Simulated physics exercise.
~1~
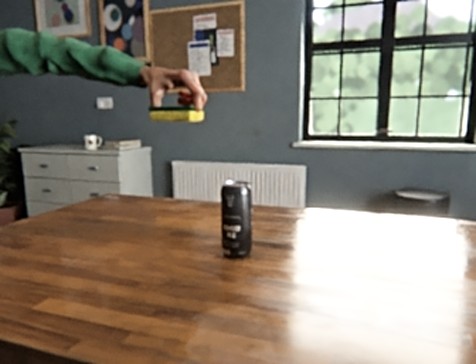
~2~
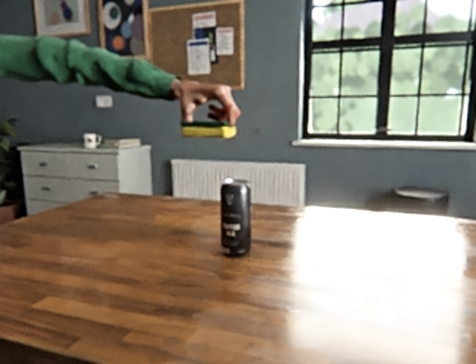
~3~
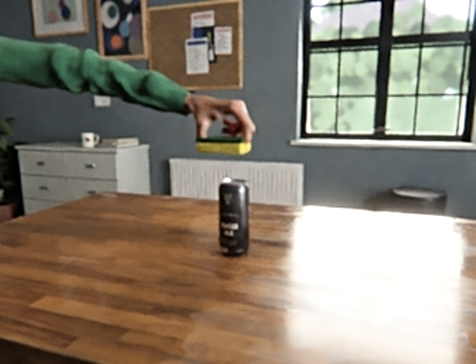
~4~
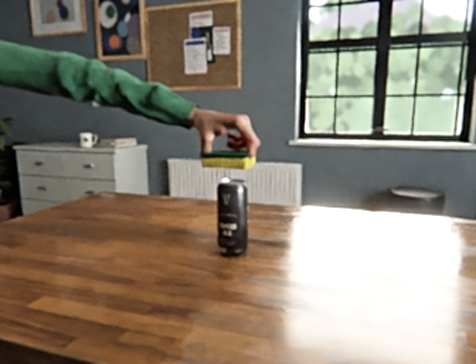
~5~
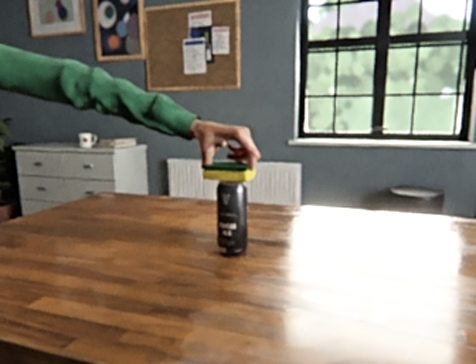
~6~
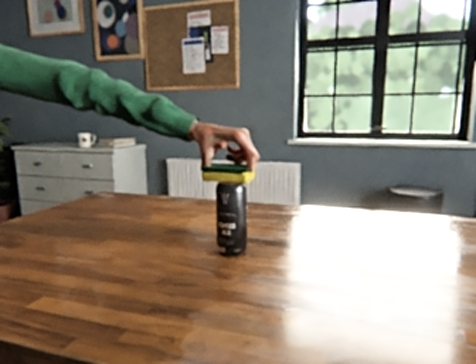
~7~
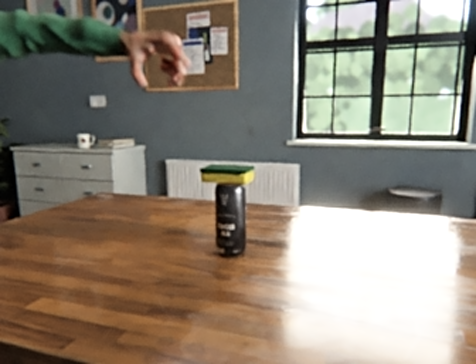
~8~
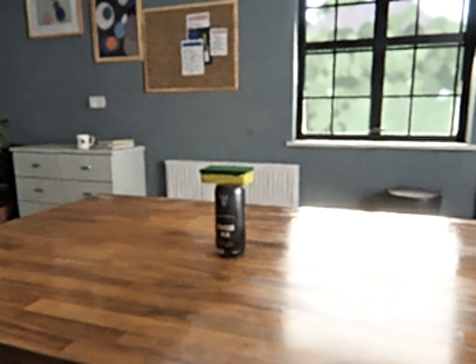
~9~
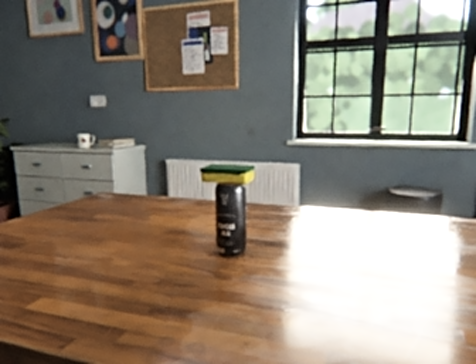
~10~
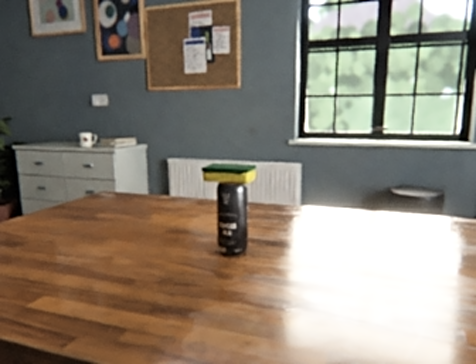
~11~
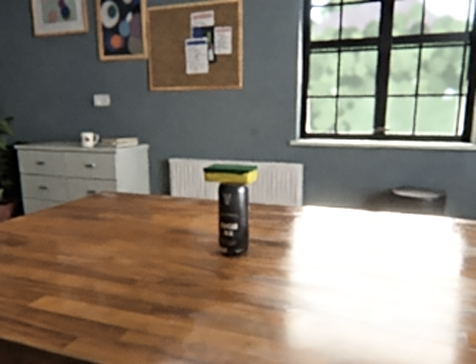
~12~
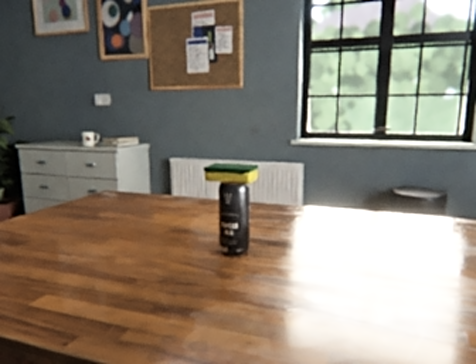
On a wooden table in a room with grey-blue walls, a hand in a green sleeve reached in from the left, lowered a yellow sponge onto an upright black can and let go, then withdrew, leaving the sponge balanced on top.
